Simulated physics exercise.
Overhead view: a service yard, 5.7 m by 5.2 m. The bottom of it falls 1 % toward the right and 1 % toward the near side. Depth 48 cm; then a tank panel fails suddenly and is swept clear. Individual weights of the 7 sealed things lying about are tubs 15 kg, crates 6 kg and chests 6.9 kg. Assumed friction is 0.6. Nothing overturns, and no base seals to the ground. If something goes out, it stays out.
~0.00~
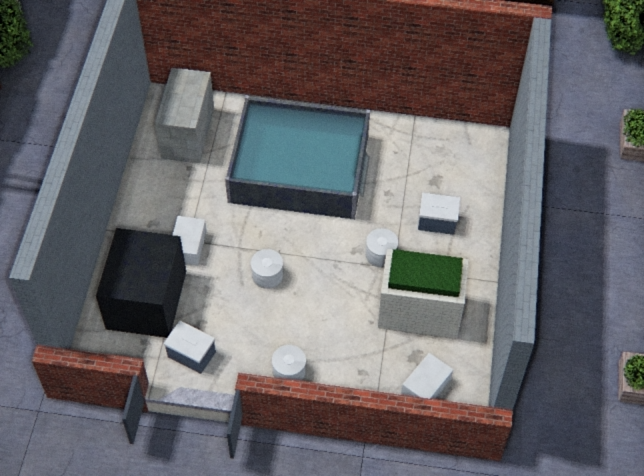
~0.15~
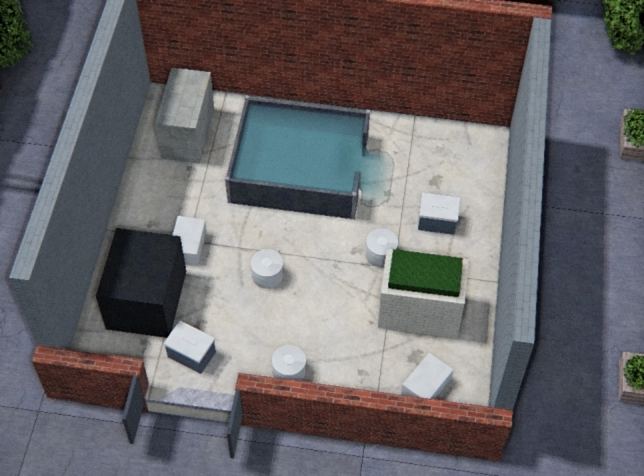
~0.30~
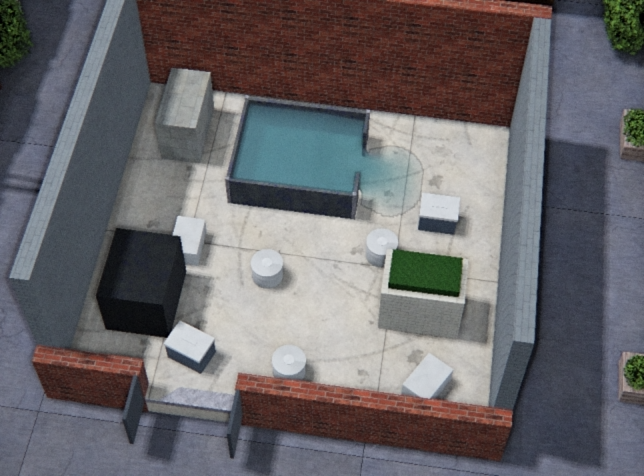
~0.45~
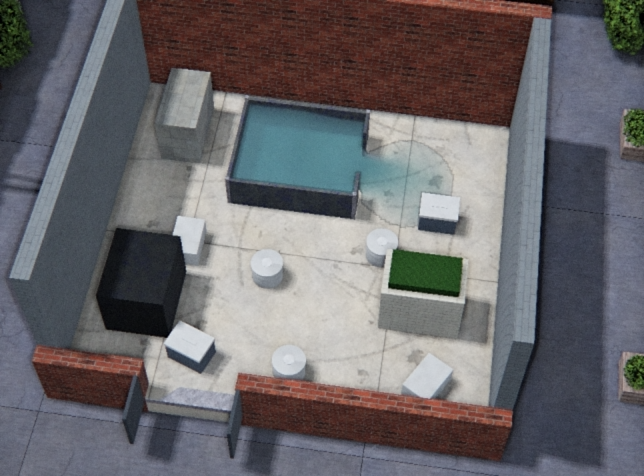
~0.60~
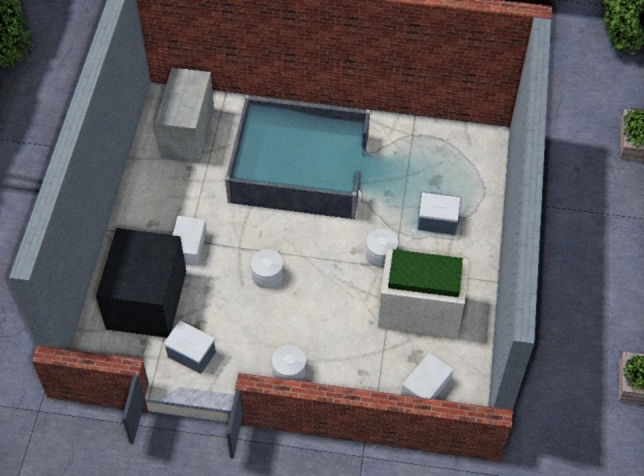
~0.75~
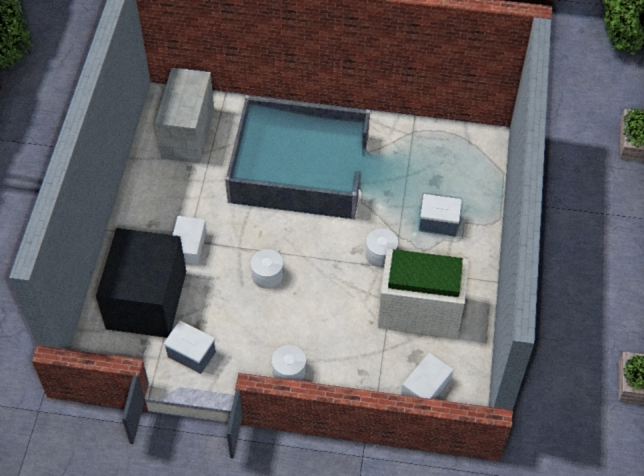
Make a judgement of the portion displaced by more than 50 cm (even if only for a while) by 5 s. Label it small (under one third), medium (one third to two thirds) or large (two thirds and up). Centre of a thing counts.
Small.
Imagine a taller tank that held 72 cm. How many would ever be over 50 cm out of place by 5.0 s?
With that change, 2 of them.
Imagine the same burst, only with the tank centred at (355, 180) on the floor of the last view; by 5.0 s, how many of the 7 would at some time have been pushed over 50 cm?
Then the count would be 2.
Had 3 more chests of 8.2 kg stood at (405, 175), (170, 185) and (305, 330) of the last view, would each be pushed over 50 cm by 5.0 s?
Reading them off in order: Clears the mark, not beyond, not beyond.
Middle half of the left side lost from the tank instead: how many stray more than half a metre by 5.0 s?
Result: 2 of them.
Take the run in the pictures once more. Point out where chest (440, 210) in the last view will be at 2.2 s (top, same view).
Somewhere near (478, 271) in the last view.
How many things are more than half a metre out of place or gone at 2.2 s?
The answer is 1.
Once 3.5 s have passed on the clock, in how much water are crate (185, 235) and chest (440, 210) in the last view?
Roughly 0 and 13 cm.
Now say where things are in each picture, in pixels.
A chest at (440, 206) rests on the ground; a tub at (289, 359) rests on the ground; 2.8 m2 under water; 0 of 7 have shifted, in the first picture.
A chest at (440, 206) rests on the ground; a tub at (289, 359), on the bottom; water covers 3.2 m2; 0 of 7 have shifted, in the second picture.
A chest at (440, 206), on the bottom; a tub at (289, 359), on the bottom; water covers 3.8 m2; 0 of 7 have shifted, in the third picture.
A chest at (440, 206), on the bottom; a tub at (289, 359), on the bottom; 4.5 m2 under water; 0 of 7 have shifted, in the fourth picture.
A chest at (440, 206) rests on the ground; a tub at (289, 359), on the bottom; 5.2 m2 under water; 0 of 7 have shifted, in the fifth picture.
A chest at (441, 208) rests on the ground, 3 cm from its start; a tub at (289, 359), on the bottom; 6.1 m2 under water; 0 of 7 have shifted, in the sixth picture.
After 1.1 s 0 of 7 are over 50 cm from their spots; 0 afloat.
After 2.2 s 1 of 7 are over 50 cm from their spots; 1 afloat.
After 3.5 s 1 of 7 are over 50 cm from their spots; 1 afloat.
After 5.0 s 2 of 7 are over 50 cm from their spots, and 2 have been at some point; 1 afloat.
